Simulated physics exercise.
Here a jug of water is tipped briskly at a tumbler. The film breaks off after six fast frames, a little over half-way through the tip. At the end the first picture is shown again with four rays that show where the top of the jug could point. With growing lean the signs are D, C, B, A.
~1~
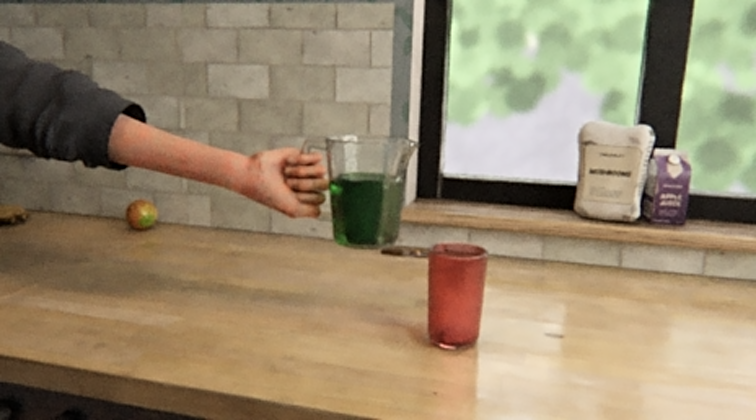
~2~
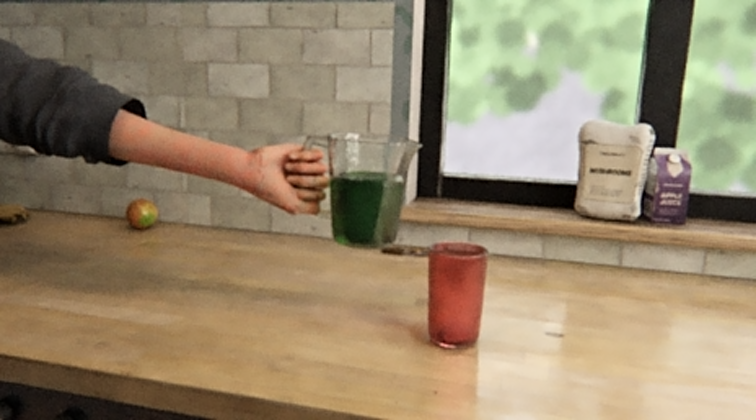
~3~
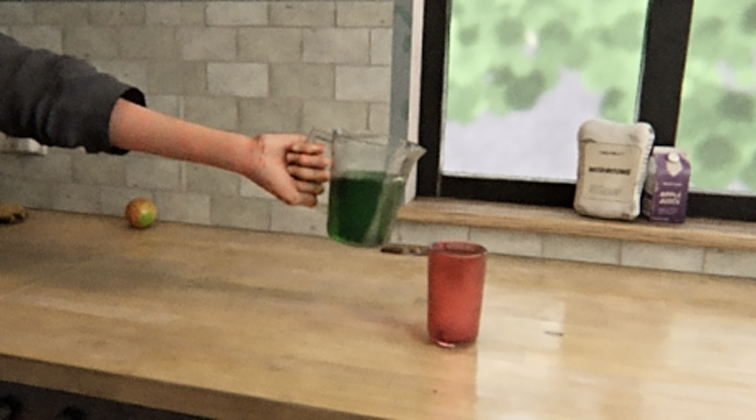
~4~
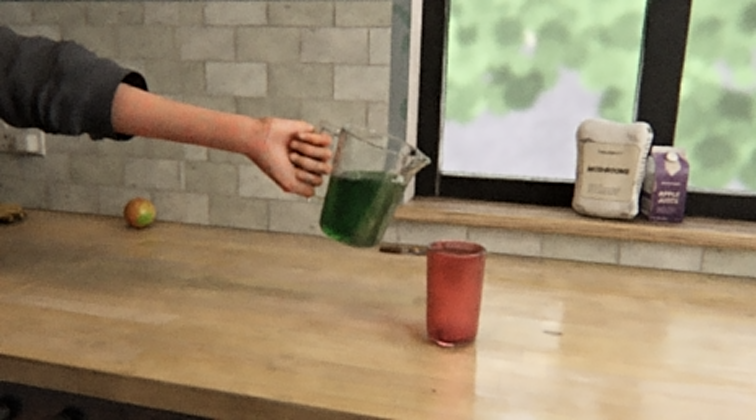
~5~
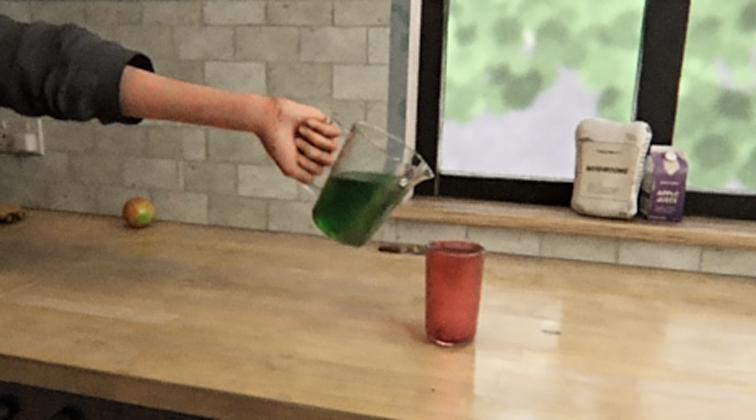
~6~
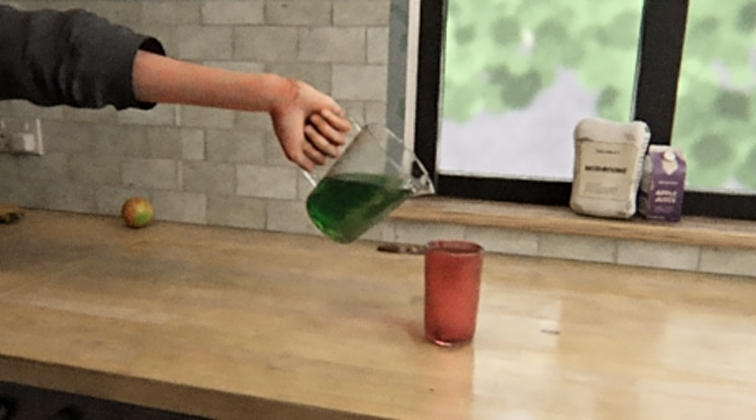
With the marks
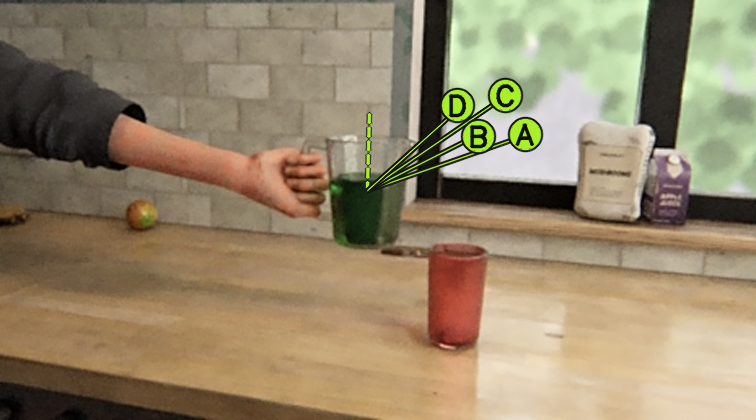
The footage shows a hand holding a clear jug of green liquid above a wooden counter, then steadily tilting it rightward near a red tumbler, the liquid shifting toward the lip while none leaves the jug.
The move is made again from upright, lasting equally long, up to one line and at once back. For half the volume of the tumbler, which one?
A beats the others.
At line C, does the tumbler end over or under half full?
Under.
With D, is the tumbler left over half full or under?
Under half.
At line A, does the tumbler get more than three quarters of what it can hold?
No, it does not.
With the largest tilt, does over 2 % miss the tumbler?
No.
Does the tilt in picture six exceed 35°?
Yes, it does.
On the marked copy, A at (509, 141); B at (462, 142); C at (491, 105); D at (446, 119).
With A, the tumbler ends with about 47 % of what it can hold.
With B, the tumbler ends with about 28 % of what it can hold.
With C, the tumbler ends with about 13 % of what it can hold.
With D, the tumbler ends with about 4 % of what it can hold.
